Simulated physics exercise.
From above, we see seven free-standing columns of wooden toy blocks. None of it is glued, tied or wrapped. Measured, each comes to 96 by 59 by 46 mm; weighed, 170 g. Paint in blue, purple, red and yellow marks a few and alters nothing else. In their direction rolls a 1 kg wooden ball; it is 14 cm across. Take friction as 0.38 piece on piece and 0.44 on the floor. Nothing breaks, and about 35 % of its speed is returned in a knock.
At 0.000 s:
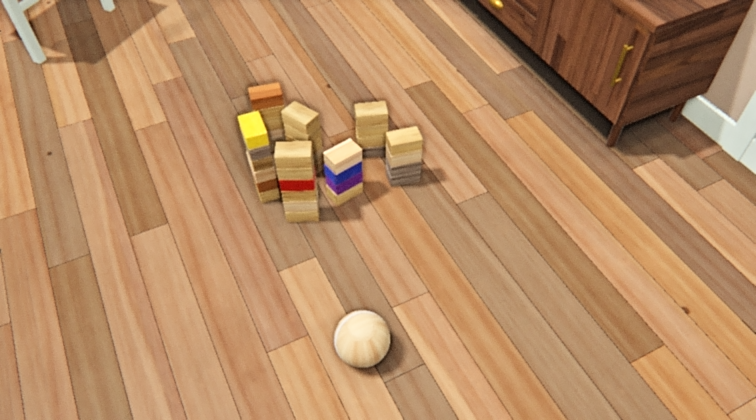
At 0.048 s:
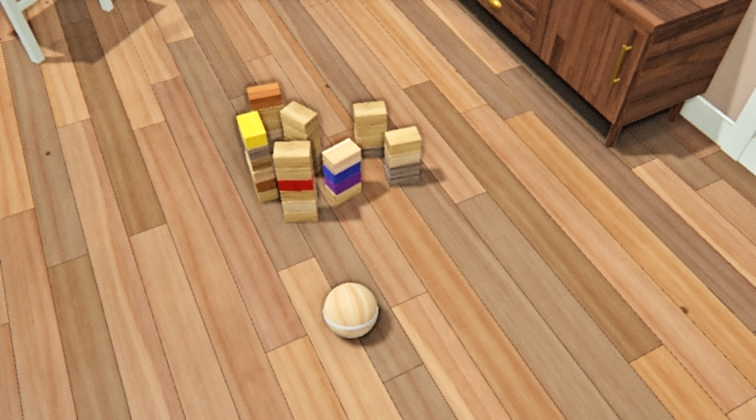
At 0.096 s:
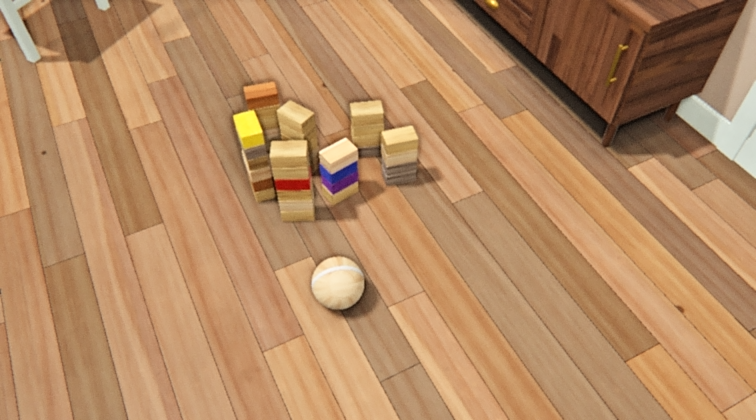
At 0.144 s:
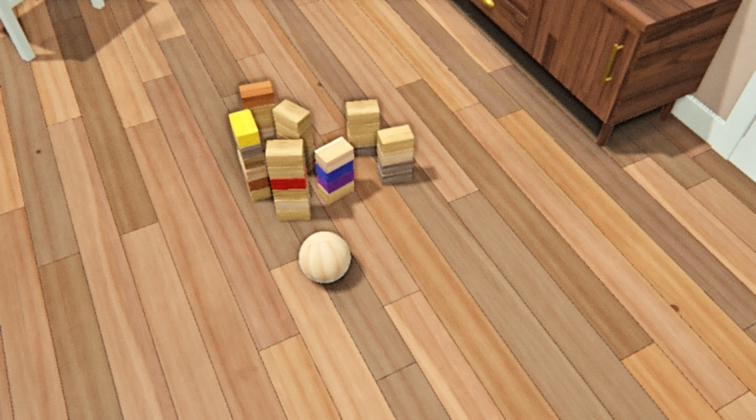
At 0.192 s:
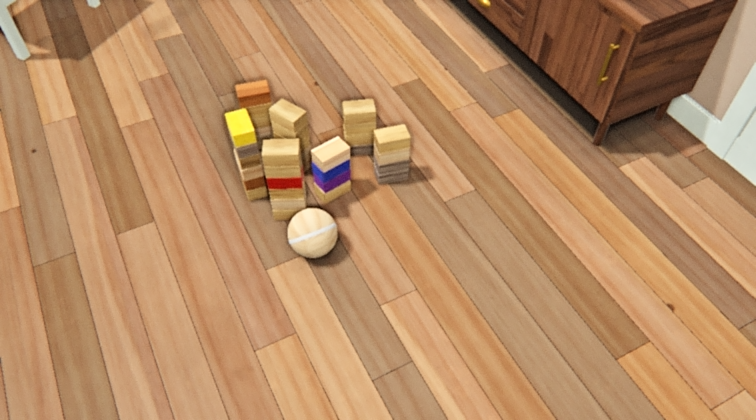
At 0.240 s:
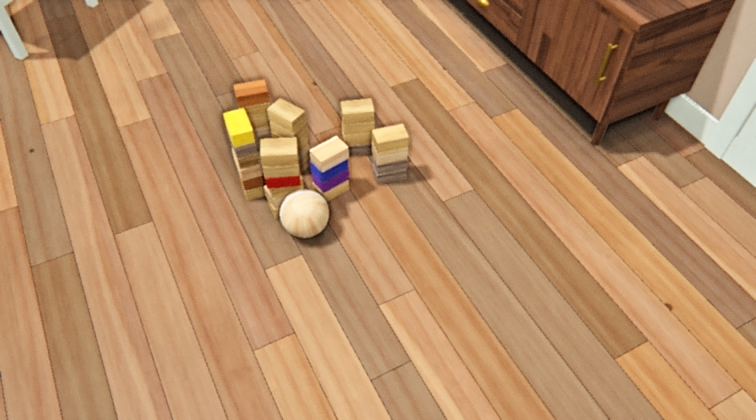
A pale wooden ball rolled across the plank floor toward a cluster of small wooden block stacks, then bumped into the stack with the red block, which tilted back slightly.
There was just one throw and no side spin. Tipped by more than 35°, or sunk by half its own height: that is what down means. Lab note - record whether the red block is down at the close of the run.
Result: Down.
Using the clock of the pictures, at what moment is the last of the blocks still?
Somewhere near 1.0 seconds.
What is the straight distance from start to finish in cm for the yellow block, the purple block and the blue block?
Yellow 2 cm, purple 4 cm, blue 2 cm.
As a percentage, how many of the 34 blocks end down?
About 15% of them.
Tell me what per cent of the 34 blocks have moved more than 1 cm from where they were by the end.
Answer: 45 %.
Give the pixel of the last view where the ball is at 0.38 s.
You'll find it near (299, 187).
By 0.30 s, ball still moving; none of the 34 blocks down, 6 disturbed; red block tilted 12°.
By 0.38 s, ball still moving; 3 of the 34 blocks down; red block tilted 39°; yellow block moved 7 mm.
By 0.50 s, ball still moving; 3 of the 34 blocks down; red block tilted 51°, 25 mm lower; yellow block moved 19 mm.
By 0.70 s, ball at rest; 5 of the 34 blocks down; red block tilted 36°, 7 cm lower; yellow block moved 20 mm.
When it is over (1.3 s), ball at rest; 5 of the 34 blocks down; red block tilted 30°, 7 cm lower; yellow block moved 20 mm; blue block moved 27 mm. In pixels of the last frame, middles, red block near (267, 166), yellow block near (234, 125).
